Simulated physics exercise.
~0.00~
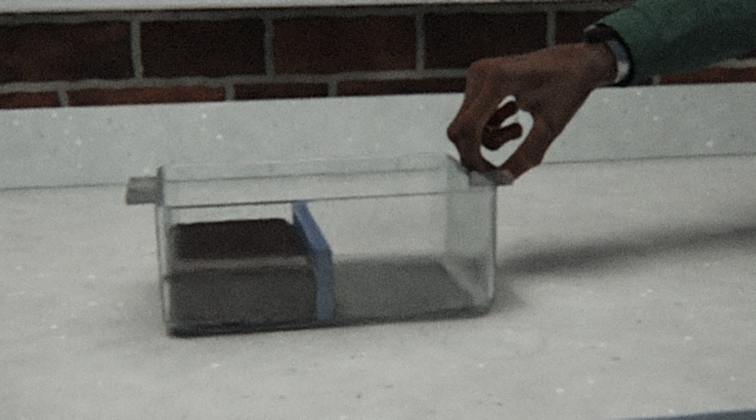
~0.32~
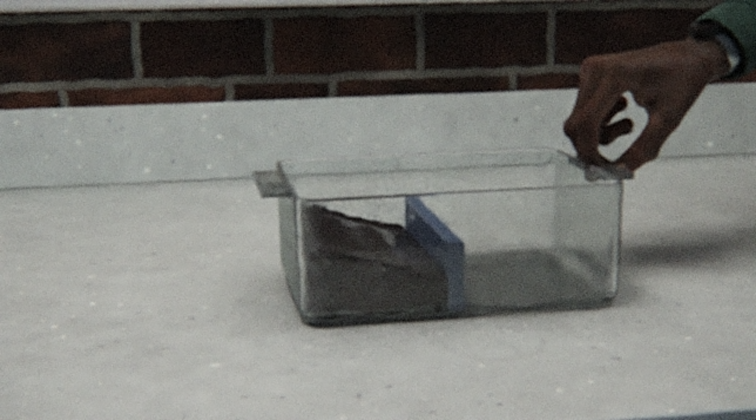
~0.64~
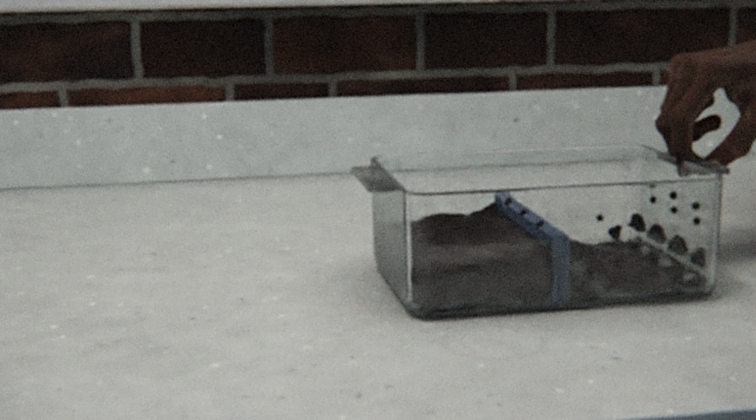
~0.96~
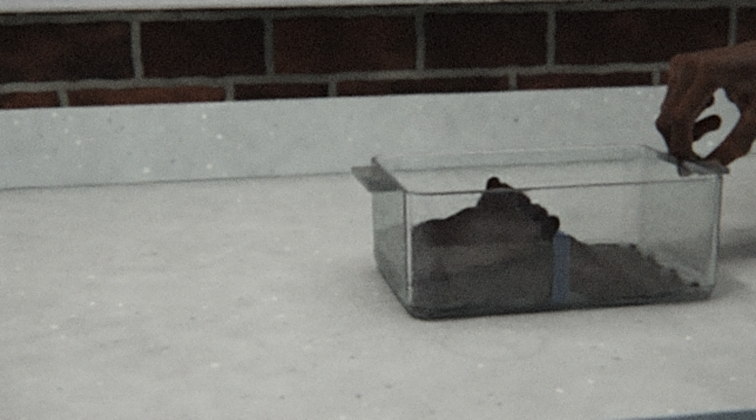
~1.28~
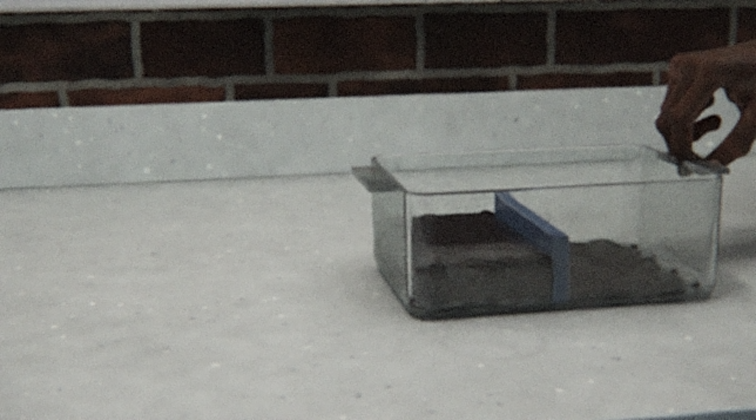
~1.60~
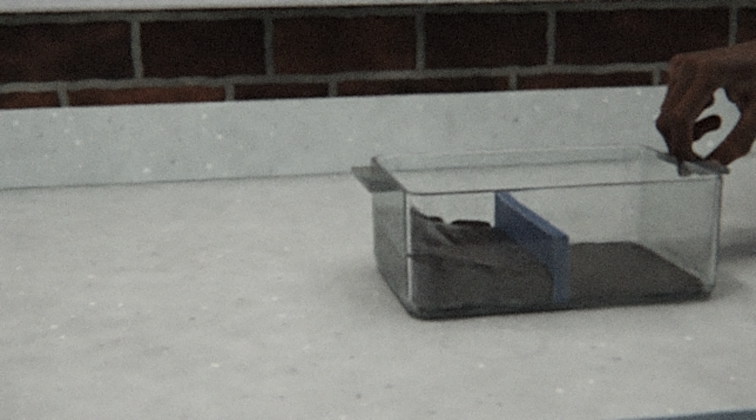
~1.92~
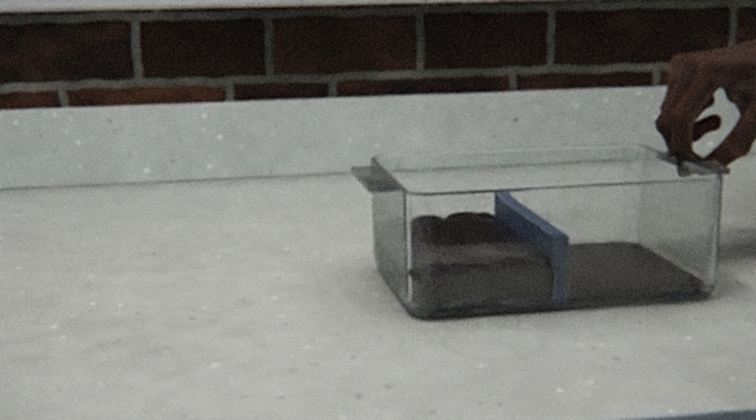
A hand pulls a clear box right, and dark liquid sloshes over its blue divider, then settles.
